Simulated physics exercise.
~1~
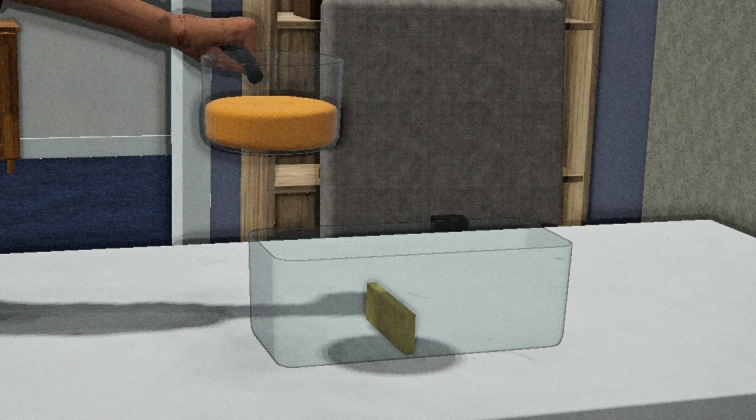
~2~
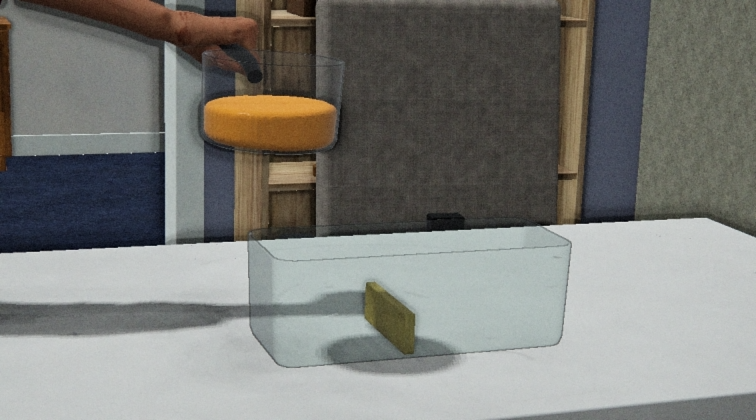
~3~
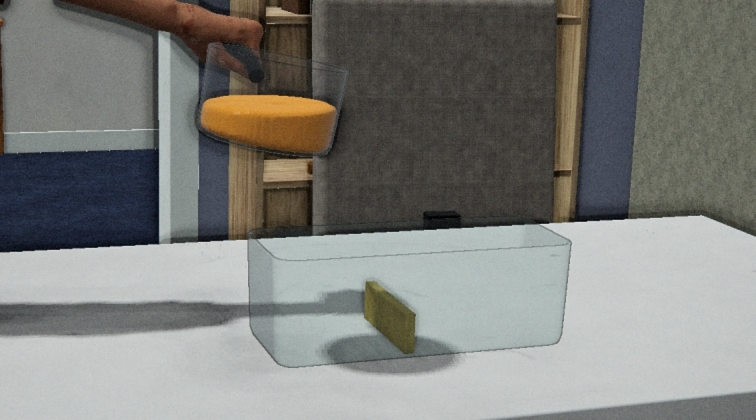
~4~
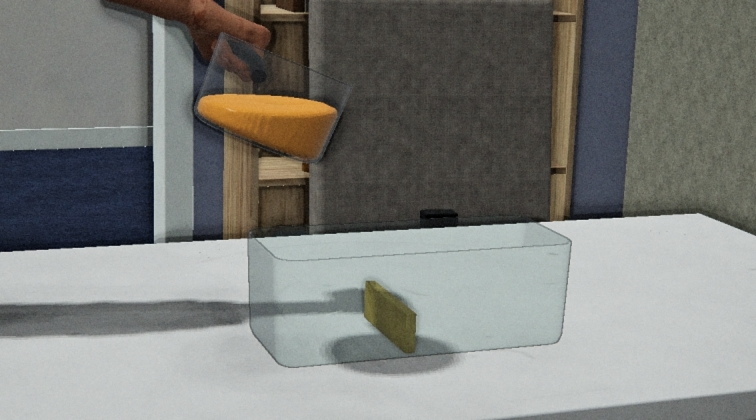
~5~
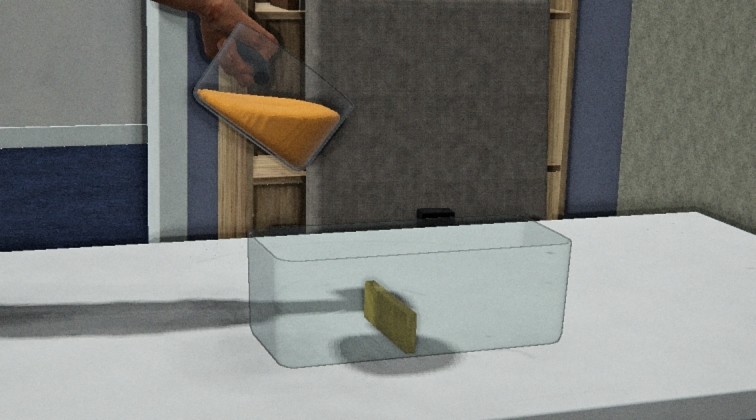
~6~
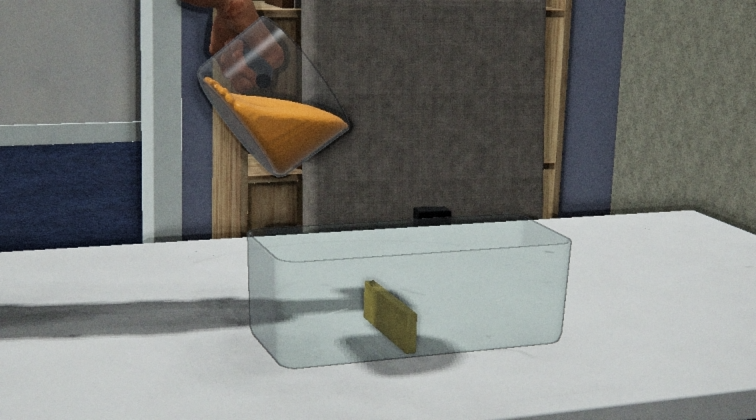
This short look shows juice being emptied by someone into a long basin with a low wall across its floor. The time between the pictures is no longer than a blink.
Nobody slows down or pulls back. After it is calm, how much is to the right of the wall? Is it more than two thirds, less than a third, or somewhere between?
Well, the amount right of the wall falls short of a third.
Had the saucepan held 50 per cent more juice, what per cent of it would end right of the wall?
Near 25 in a hundred.
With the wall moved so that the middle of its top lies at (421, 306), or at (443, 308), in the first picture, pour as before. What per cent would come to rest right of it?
Try one about 20 %, try two about 25 %.
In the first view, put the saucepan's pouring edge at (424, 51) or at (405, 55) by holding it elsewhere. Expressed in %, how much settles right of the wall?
First place gives some 85 %, second place some 80 %.
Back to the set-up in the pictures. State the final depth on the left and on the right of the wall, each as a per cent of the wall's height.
Roughly 50 left of the wall, roughly 0 right of it.
A moment on, the saucepan is tipped right over and 19 per cent is still to pour, 38 is left of the wall and 0 right of it.
Next, the saucepan is tipped right over and 3 per cent is still to pour, 79 is left of the wall and 3 right of it.
Then the saucepan is tipped right over and 0 per cent is still to pour, 81 is left of the wall and 9 right of it.
Later the saucepan is tipped right over and 0 per cent is still to pour, 80 is left of the wall and 10 right of it.
At rest 80 per cent lies left of the wall, 10 right of it and 9 outside.
